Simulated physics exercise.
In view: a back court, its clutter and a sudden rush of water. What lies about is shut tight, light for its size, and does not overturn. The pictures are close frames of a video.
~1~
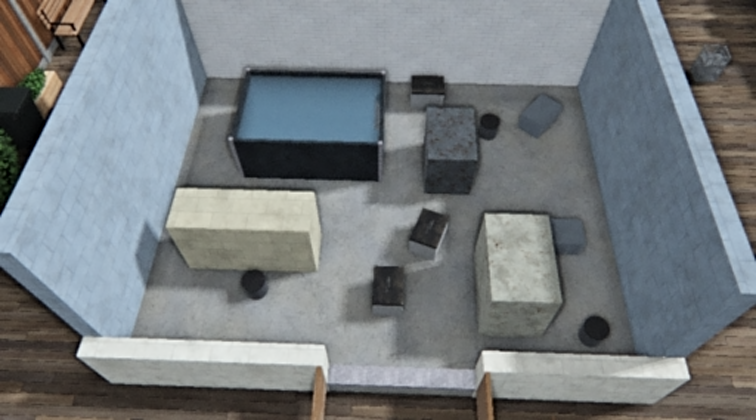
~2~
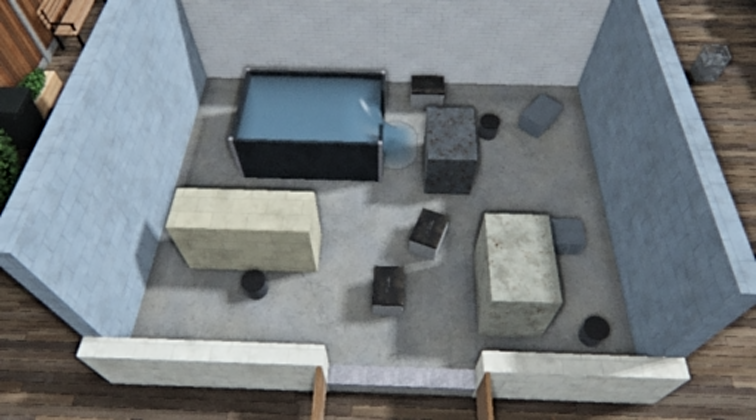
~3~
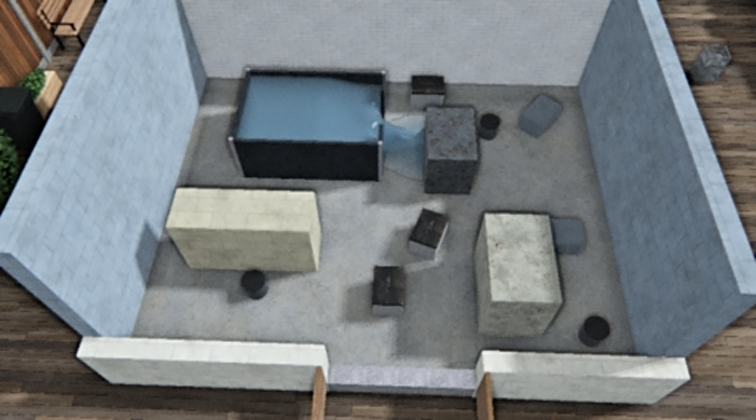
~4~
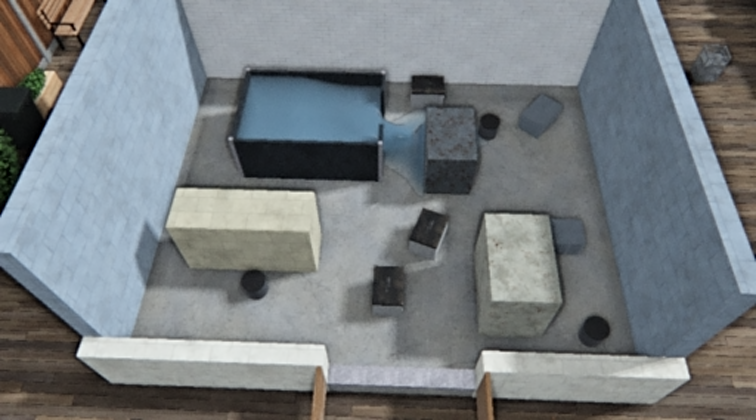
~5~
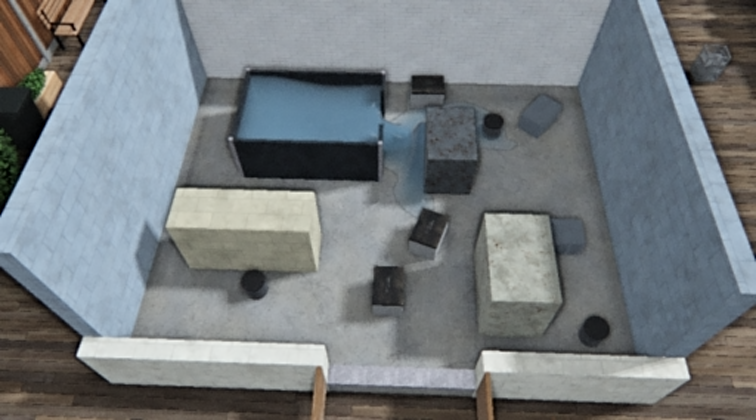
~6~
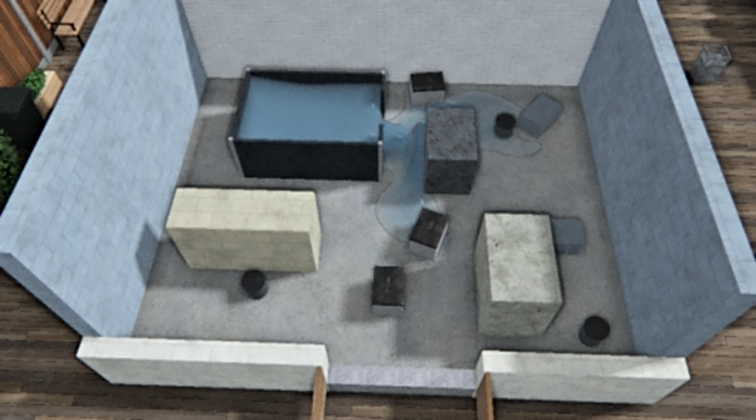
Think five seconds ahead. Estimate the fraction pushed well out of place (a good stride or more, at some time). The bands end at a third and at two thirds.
It is two thirds or above.
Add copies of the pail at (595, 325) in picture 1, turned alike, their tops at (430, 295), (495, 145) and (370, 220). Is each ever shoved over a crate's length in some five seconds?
One after the other: Pushed that far, not that far, swept aside.
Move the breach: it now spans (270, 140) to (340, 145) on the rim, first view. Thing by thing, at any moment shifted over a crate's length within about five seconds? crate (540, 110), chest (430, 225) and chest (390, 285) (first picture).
As listed: Short of that, pushed that far, moved that far.
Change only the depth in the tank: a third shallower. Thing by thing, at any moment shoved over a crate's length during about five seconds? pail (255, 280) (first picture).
My call: No.
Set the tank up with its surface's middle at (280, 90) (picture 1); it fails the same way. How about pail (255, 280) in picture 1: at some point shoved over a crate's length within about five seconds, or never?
Answer: Short of that.
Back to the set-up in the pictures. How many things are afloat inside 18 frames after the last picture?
The number is 0.
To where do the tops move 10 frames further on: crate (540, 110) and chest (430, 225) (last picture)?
Near (573, 129) and (467, 338).
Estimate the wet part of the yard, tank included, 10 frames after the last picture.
I make it 55 per cent.
A moment on, 1 of 8 are well off their spots; 0 afloat.
Next, 4 of 8 are well off their spots; 0 afloat.
Later, 5 of 8 are well off their spots; 0 afloat.
In the end, 7 of 8 are well off their spots, and 7 have been at some point; 2 afloat.
